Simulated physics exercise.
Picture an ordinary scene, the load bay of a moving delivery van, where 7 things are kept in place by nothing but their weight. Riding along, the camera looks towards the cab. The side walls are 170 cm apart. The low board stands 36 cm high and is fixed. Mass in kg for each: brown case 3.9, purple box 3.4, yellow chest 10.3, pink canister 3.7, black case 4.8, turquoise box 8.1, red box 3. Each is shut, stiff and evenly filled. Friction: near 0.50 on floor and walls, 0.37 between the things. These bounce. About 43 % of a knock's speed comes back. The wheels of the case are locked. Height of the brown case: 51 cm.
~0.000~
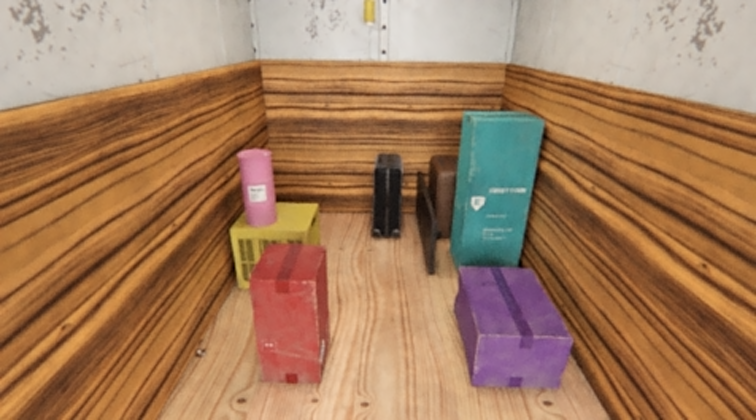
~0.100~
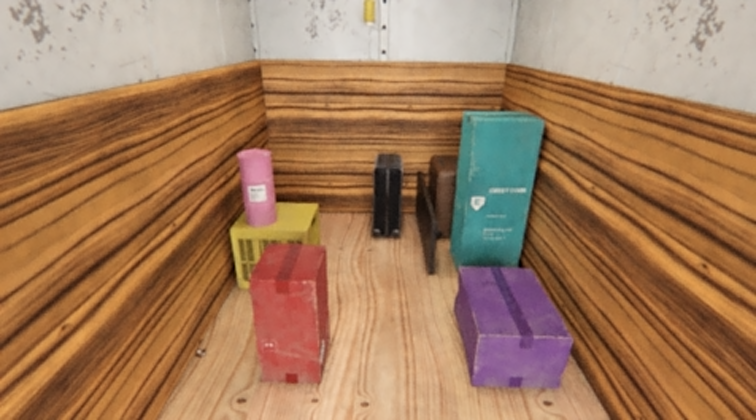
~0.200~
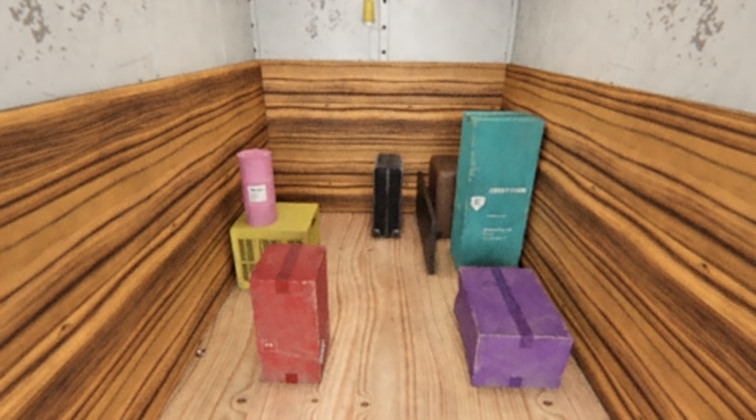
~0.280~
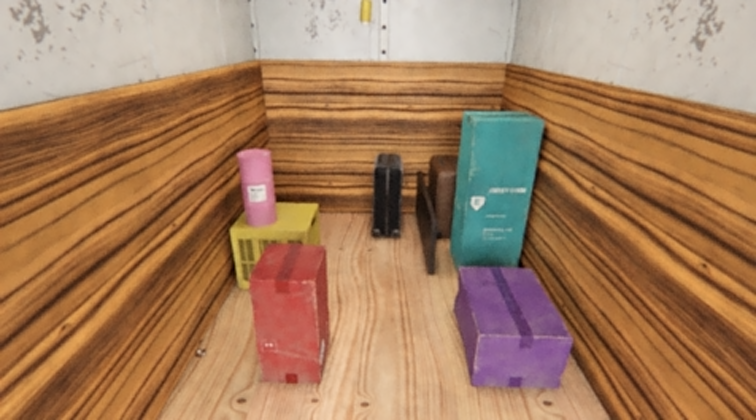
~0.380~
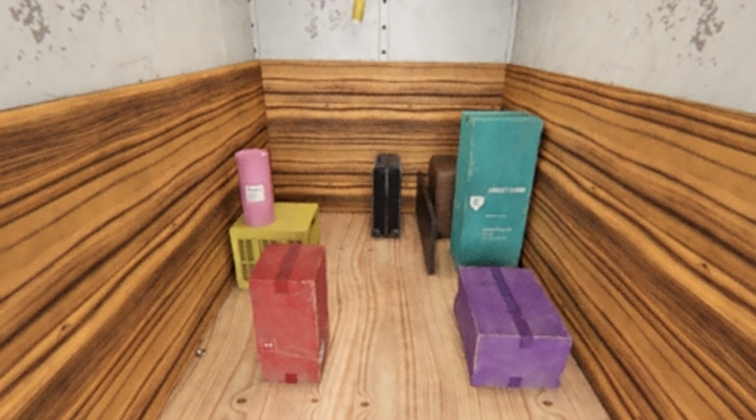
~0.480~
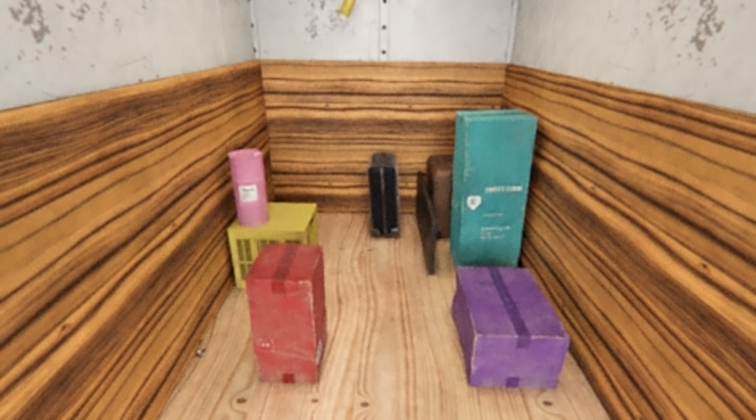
Turquoise box, purple box, red box and other cargo standing in a wood-panelled van, shifting very slightly left late on.
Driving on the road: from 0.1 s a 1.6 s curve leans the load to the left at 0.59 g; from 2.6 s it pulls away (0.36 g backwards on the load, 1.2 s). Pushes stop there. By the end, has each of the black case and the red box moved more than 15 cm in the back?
Black case: Yes, more than that; red box: Yes, more than that.
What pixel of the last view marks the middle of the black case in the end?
Roughly at pixel (303, 212).
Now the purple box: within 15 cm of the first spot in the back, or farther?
The purple box gets shifted.
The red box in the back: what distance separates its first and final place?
I'd put it at about 34 centimetres.
Around 0.78 s, force 0.59 g left; black case at 51° to upright near (353, 196); red box shifted 12 cm near (266, 313); turquoise box at 24° to upright.
Around 1.08 s, force 0.59 g left; black case on its side near (305, 205); red box shifted 34 cm near (212, 313); turquoise box at 45° to upright.
Around 1.58 s, force 0.28 g left; black case on its side near (303, 212); red box shifted 35 cm near (211, 312); turquoise box at 45° to upright.
Finally (5.0 s), on their side or leaning hard in the back, black case; not toppled but over 15 cm from the start, purple box, turquoise box and red box; the other 3 still in place (within 15 cm). In the last view, black case near (303, 212), red box near (211, 312).
